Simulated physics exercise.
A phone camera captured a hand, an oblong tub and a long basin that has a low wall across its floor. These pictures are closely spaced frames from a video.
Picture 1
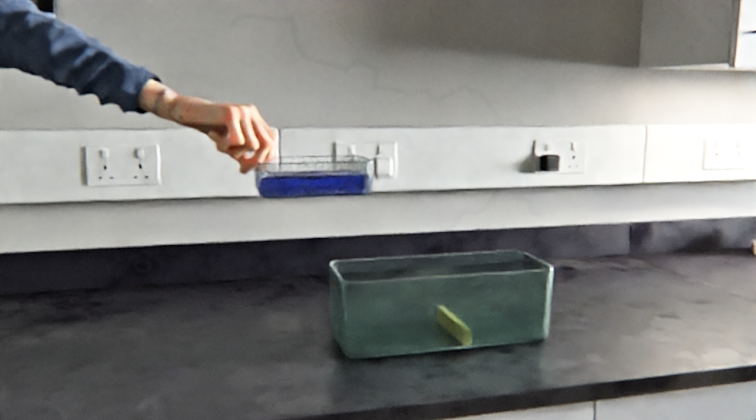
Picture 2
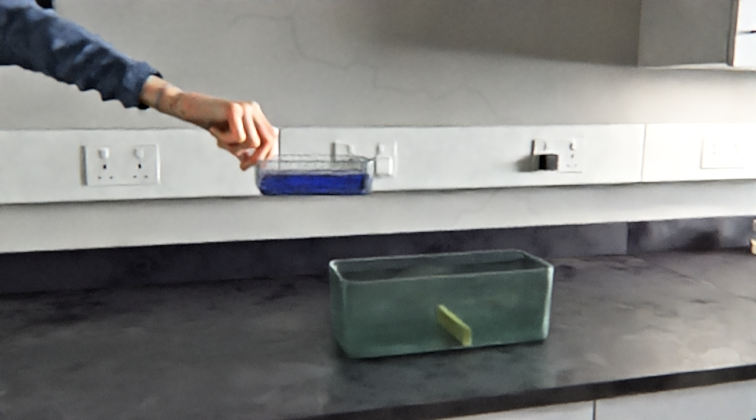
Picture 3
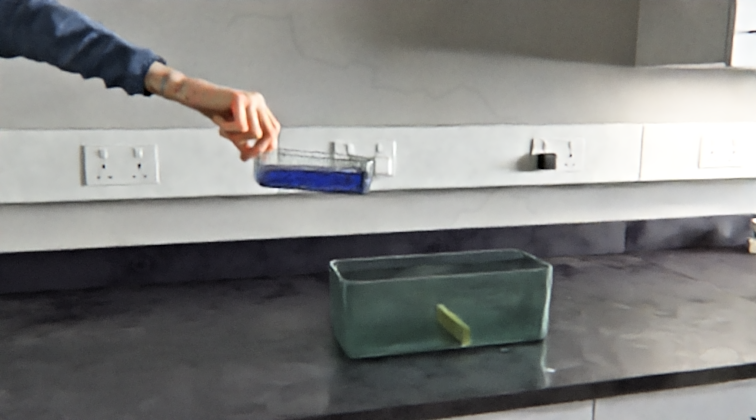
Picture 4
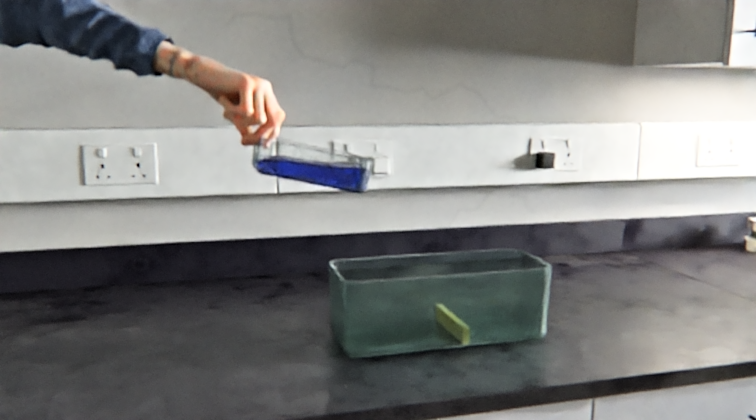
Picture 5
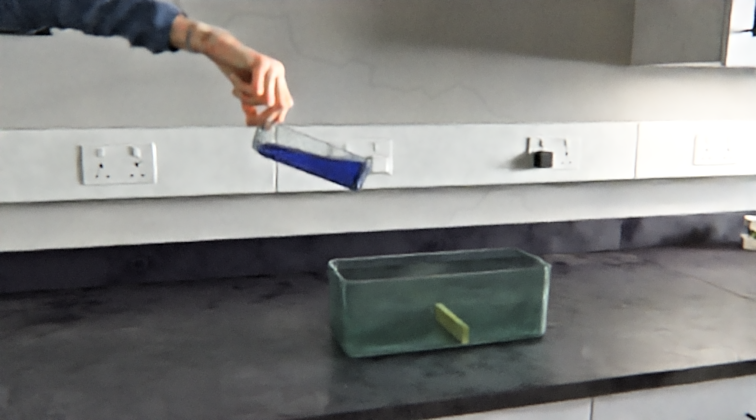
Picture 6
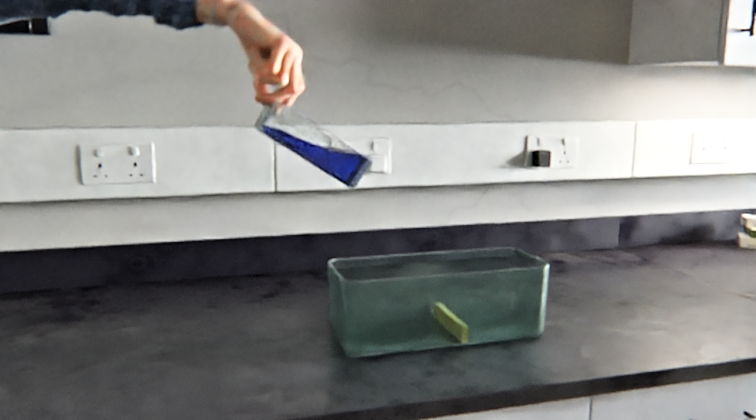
A hand steadily tilts a clear tub of blue liquid rightward above a long glass basin.
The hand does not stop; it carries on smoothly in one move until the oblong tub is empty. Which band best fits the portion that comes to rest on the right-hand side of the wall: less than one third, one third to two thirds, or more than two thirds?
It is one third to two thirds.
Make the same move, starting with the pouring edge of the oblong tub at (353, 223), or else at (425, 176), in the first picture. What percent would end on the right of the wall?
It comes out at around 15 percent and then around 70 percent.
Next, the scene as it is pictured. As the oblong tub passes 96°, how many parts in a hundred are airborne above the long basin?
About 85 per cent.
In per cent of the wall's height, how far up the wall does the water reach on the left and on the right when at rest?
Left side 20 percent, right side 40 percent.
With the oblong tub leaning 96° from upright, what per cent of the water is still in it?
I'd put it at some 10 in a hundred.
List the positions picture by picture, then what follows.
In the first frame, it leans 0°; its right rim is at (367, 160); the water meets the walls at (258, 175) and (365, 172); the long basin's rim runs from (336, 273) to (537, 260); the wall's top is at (453, 318).
In the second frame, it leans 1°; its right rim is at (368, 160); the water meets the walls at (258, 174) and (365, 172).
In the third frame, it leans 6°; its right rim is at (367, 160); the water meets the walls at (257, 168) and (364, 169).
In the fourth frame, it leans 13°; its right rim is at (367, 160); the water meets the walls at (256, 157) and (363, 166).
In the fifth frame, it leans 22°; its right rim is at (366, 160); the water meets the walls at (256, 143) and (359, 160).
In the sixth frame, it leans 33°; its right rim is at (365, 160); the water meets the walls at (259, 126) and (359, 153); 2 per cent is over the edge.
A moment on, the oblong tub is tipped on its side and 10 per cent is still to pour, 8 is left of the wall and 0 right of it.
Next, the oblong tub is tipped right over and 0 per cent is still to pour, 24 is left of the wall and 65 right of it.
Then the oblong tub is tipped right over and 0 per cent is still to pour, 35 is left of the wall and 54 right of it.
Later the oblong tub is tipped right over and 0 per cent is still to pour, 38 is left of the wall and 53 right of it.
Finally, 38 per cent lies left of the wall, 53 right of it and 9 outside.
